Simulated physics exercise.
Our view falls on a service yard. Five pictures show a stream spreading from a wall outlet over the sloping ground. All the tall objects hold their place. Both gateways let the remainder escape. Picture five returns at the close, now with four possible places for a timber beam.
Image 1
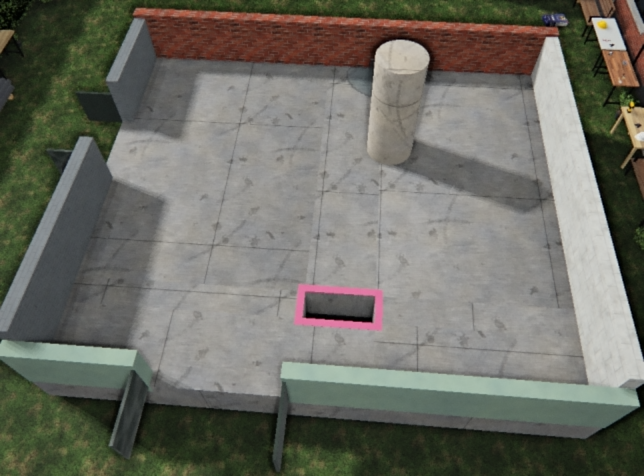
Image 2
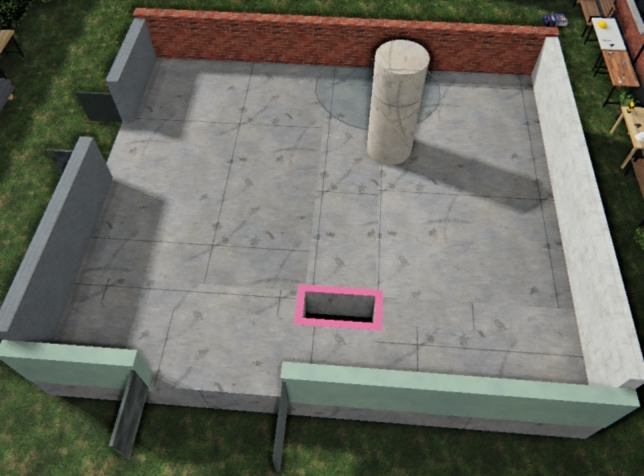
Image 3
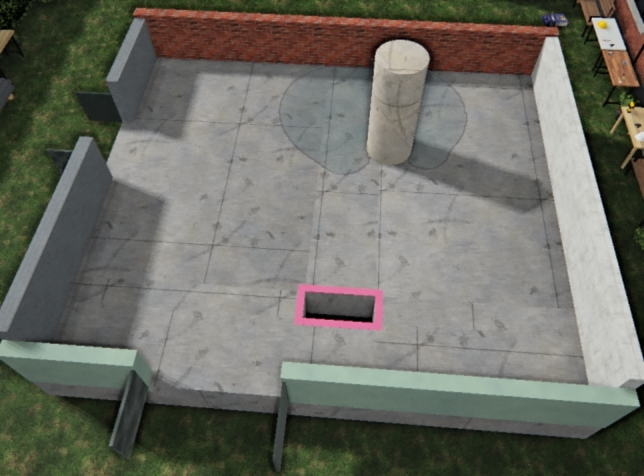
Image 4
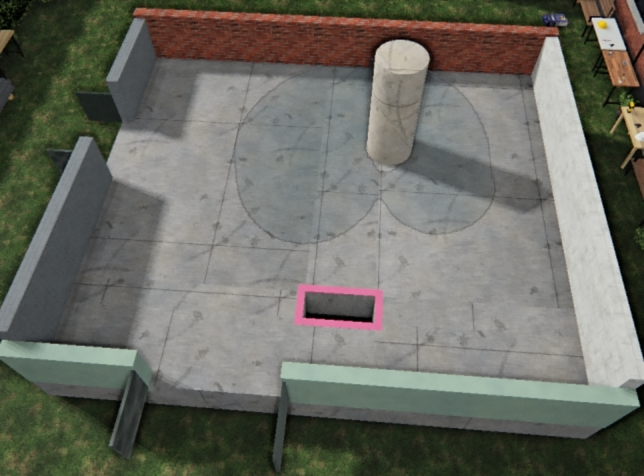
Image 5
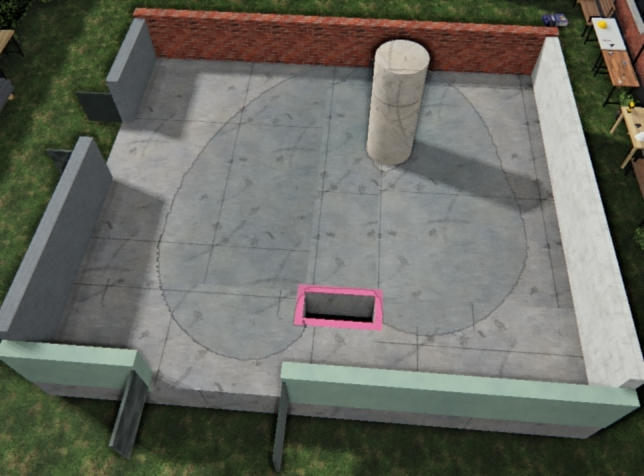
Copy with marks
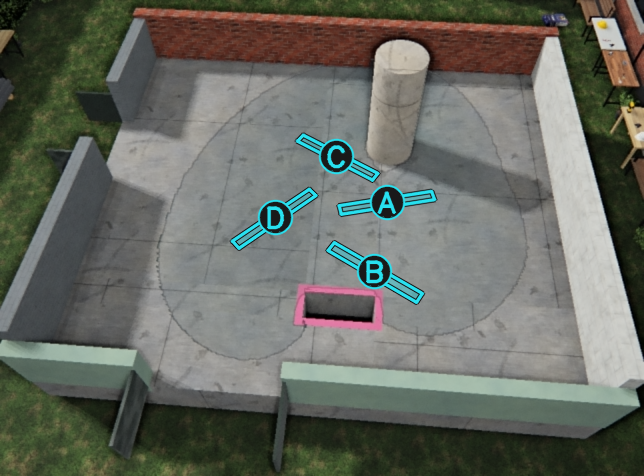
To begin with, a small patch of water shows around the top of a pale pillar near the brick wall of a walled yard. It spreads toward the viewer on both sides of the pillar, forming two rounded lobes, then widens across the paving and reaches the pink-edged drain pit, which takes water.
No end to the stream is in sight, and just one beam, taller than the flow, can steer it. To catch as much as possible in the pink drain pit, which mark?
I would pick place D.
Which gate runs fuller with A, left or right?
The right gate.
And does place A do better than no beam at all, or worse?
Worse.
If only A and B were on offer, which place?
It is A.
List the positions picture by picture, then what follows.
Outfall at (383, 65); pink drain pit at (339, 307); open gate at (219, 377); open gate at (124, 148); water covers 2 % of the ground and shows as far out as (359, 86); pink drain pit still dry.
Water covers 7 % of the ground and shows as far out as (348, 121); pink drain pit still dry.
Water covers 14 % of the ground and shows as far out as (339, 167); pink drain pit still dry.
Water covers 27 % of the ground and shows as far out as (268, 227); pink drain pit still dry.
Water covers 49 % of the ground and shows as far out as (214, 335); pink drain pit taking water.
On the marked copy, A from (340, 209) to (433, 195); B from (331, 246) to (419, 297); C from (300, 138) to (375, 176); D from (235, 244) to (312, 192).
For place A, about 12 % of the stream runs into the pink drain pit, about 86 % out by the gates.
For place B, about 8 % of the stream runs into the pink drain pit, about 90 % out by the gates.
For place C, about 14 % of the stream runs into the pink drain pit, about 84 % out by the gates.
For place D, about 21 % of the stream runs into the pink drain pit, about 77 % out by the gates.
